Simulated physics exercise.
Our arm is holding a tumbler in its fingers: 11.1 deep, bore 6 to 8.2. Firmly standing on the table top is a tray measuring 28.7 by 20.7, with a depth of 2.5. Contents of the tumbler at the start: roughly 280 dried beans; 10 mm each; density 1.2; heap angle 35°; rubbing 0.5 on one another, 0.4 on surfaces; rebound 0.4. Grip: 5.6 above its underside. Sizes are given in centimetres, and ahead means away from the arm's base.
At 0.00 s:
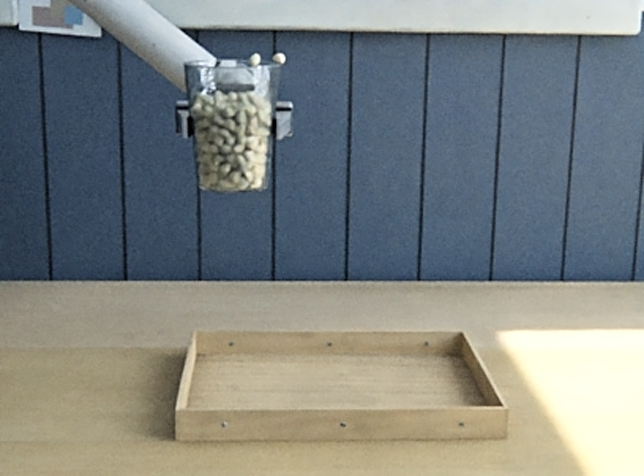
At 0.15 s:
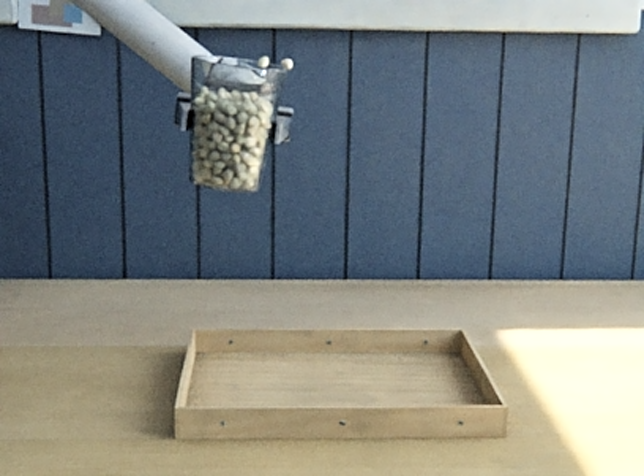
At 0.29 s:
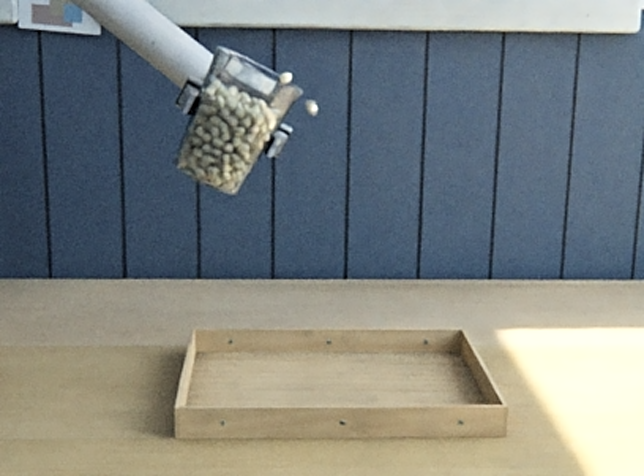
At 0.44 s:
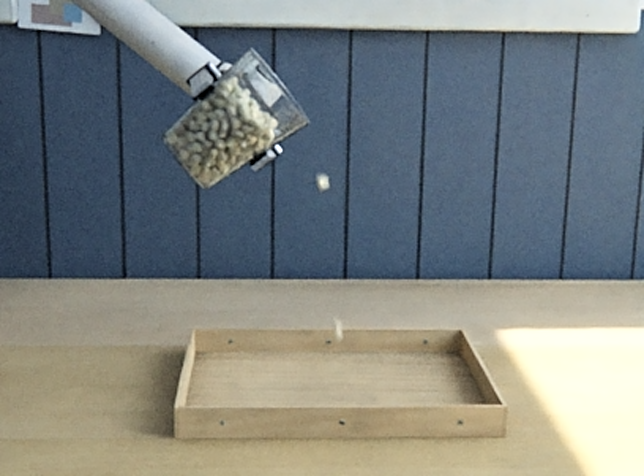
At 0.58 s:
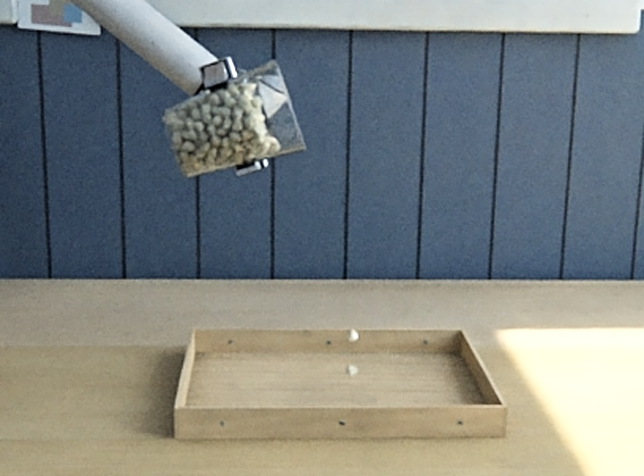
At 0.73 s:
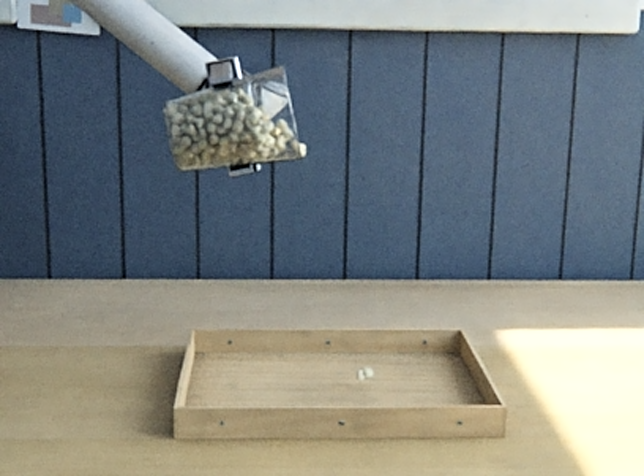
On a wooden table by a blue panelled wall, a pale arm tilted a clear cup of beans to the right above a shallow tray, and two beans dropped in while the rest stayed inside.
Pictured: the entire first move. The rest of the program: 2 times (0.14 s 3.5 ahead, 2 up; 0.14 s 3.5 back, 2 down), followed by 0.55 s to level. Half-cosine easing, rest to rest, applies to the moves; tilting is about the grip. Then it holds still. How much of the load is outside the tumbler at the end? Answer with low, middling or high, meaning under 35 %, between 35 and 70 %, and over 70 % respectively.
Middling.
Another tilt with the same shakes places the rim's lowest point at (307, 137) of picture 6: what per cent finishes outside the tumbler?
It comes out near 20 percent.
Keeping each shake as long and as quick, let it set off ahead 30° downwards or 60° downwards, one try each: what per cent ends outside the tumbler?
First try some 20 %, second try some 5 %.
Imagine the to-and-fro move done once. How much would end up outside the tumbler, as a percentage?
Result: Approximately 30 per cent.
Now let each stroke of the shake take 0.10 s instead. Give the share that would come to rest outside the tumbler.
It would be some 80 %.
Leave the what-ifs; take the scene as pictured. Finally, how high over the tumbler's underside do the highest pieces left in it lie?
Top of the fill: Near 6.5 cm.
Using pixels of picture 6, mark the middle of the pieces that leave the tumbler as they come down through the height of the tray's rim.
Look at roughly (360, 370) in the last picture.
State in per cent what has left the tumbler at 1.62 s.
I'd put it at some 55 percent.
By 1.17 s, tilted 78° forward, highest piece 29 above the table; 198 in the tumbler, 76 in the tray, 9 in flight or on a rim.
By 1.62 s, tilted 27° forward, highest piece 29 above the table; 149 in the tray, 132 in the tumbler, 1 on the table or floor, 1 in flight or on a rim.
By 2.04 s, level, highest piece 27 above the table; 150 in the tray, 132 in the tumbler, 1 on the table or floor.
By 3.09 s, level, highest piece 27 above the table; 150 in the tray, 132 in the tumbler, 1 on the table or floor.
Final count, 150 in the tray, 132 in the tumbler, 1 on the table or floor. That is 53 % outside the tumbler.
